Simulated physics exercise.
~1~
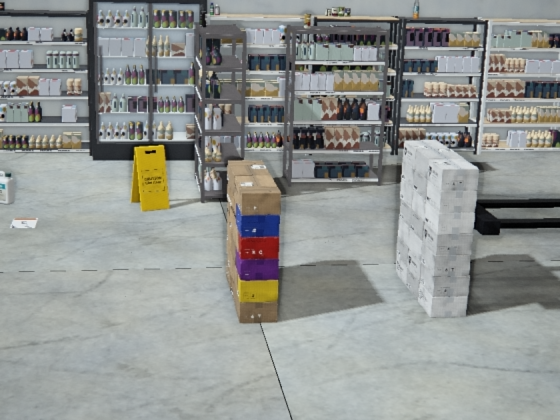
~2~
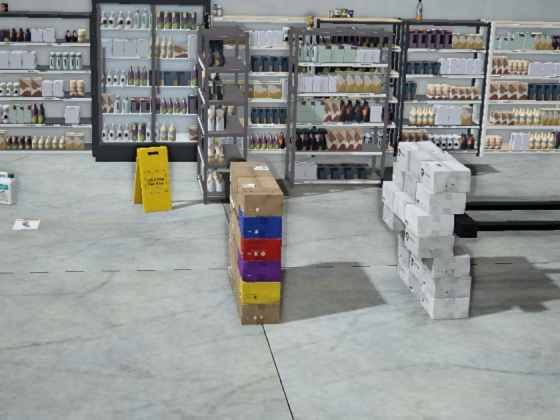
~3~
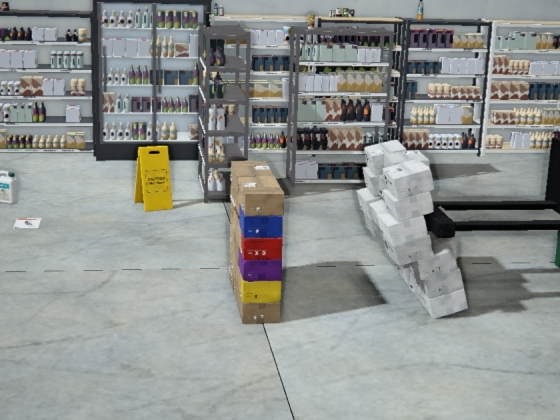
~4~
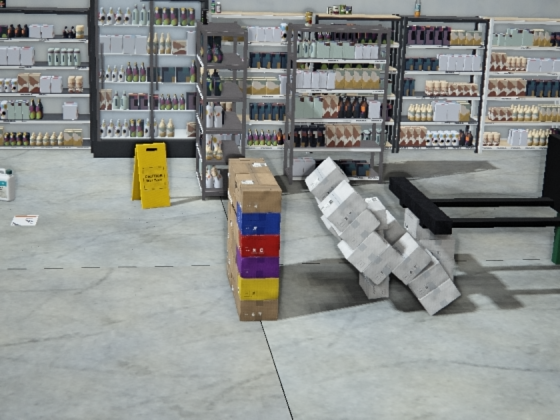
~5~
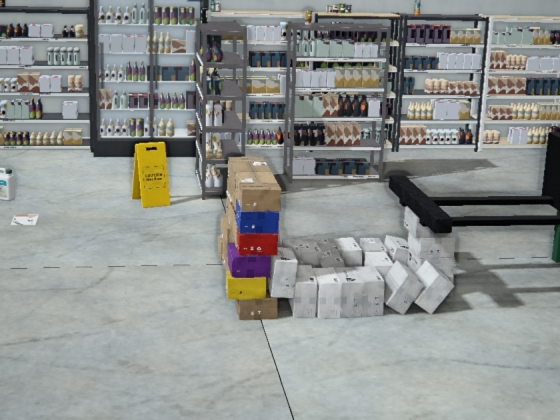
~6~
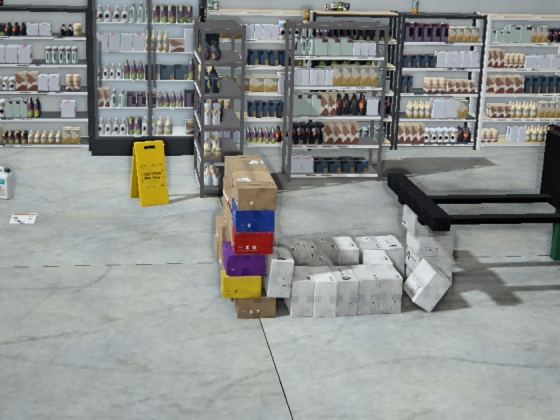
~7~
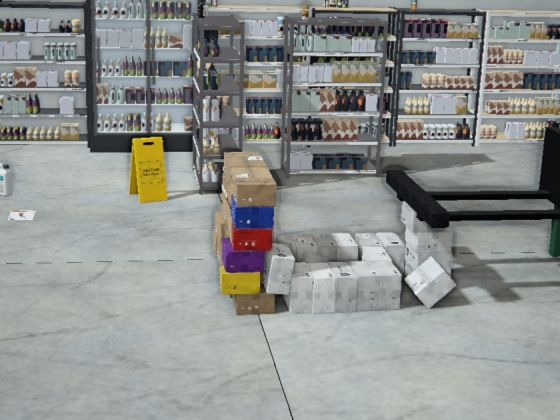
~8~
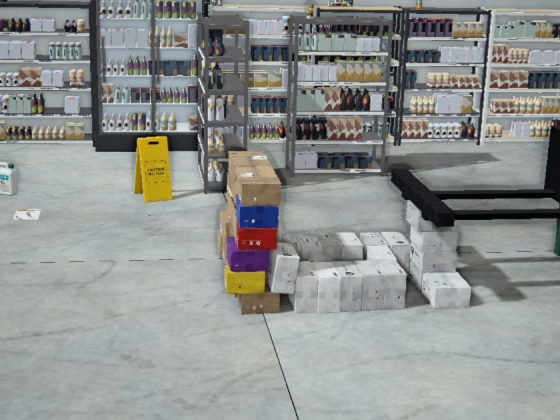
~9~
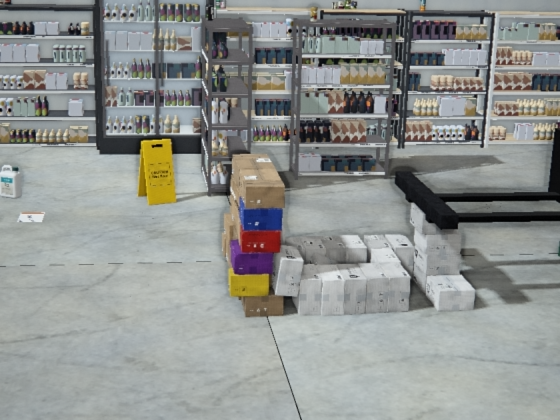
At the start, two stacks of boxes stand on a shop floor before shelves of bottles, a brown one with blue, red, purple and yellow boxes at its near end and a pale one to the right. A dark beam on a lift truck moves in from the right and pushes into the pale stack, which buckles and leans left. The beam stops as the pale boxes topple across the gap. They land against the coloured stack, nudging its lower boxes left. Finally, most pale boxes lie heaped between, while the coloured stack still stands, slightly crooked.
